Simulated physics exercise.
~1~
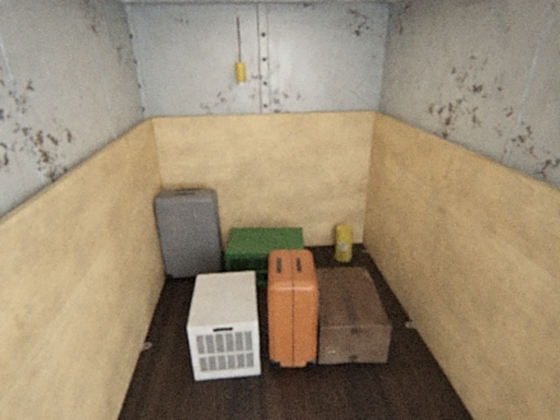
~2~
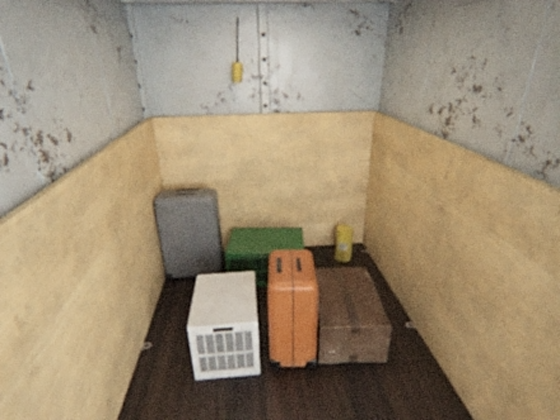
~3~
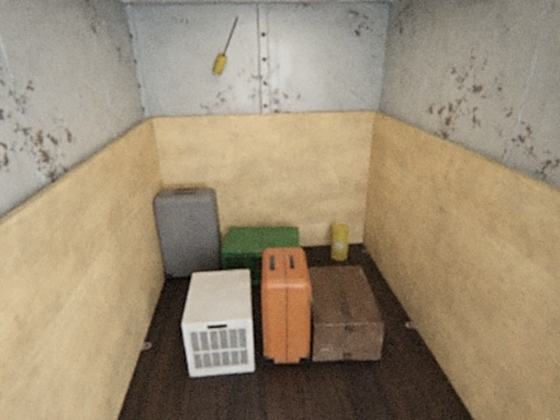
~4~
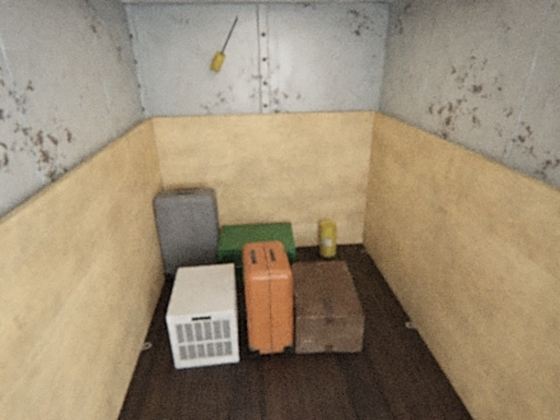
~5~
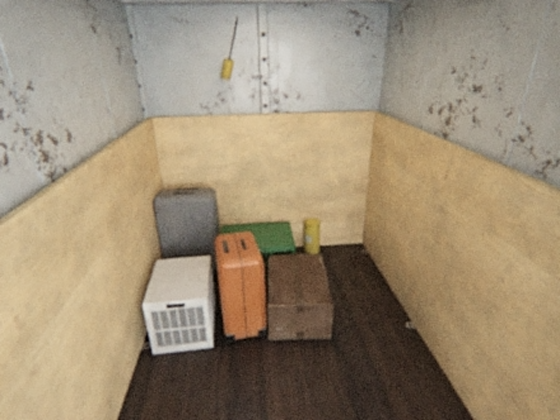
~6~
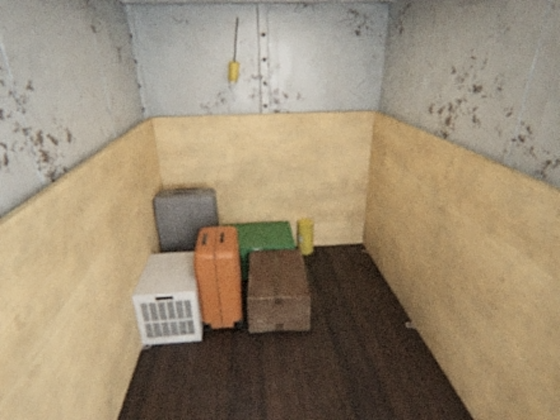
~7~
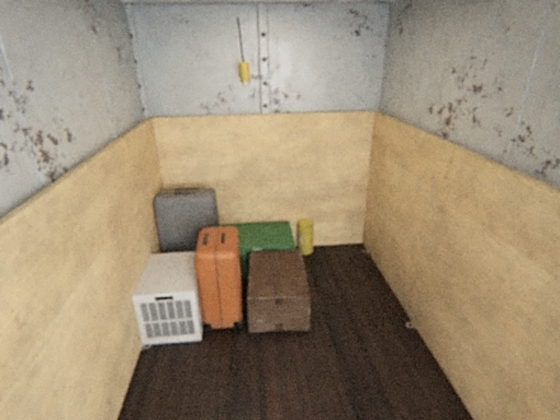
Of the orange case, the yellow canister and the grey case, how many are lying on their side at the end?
None of them are lying on their side. The orange case, the yellow canister and the grey case all still stand upright at the end.
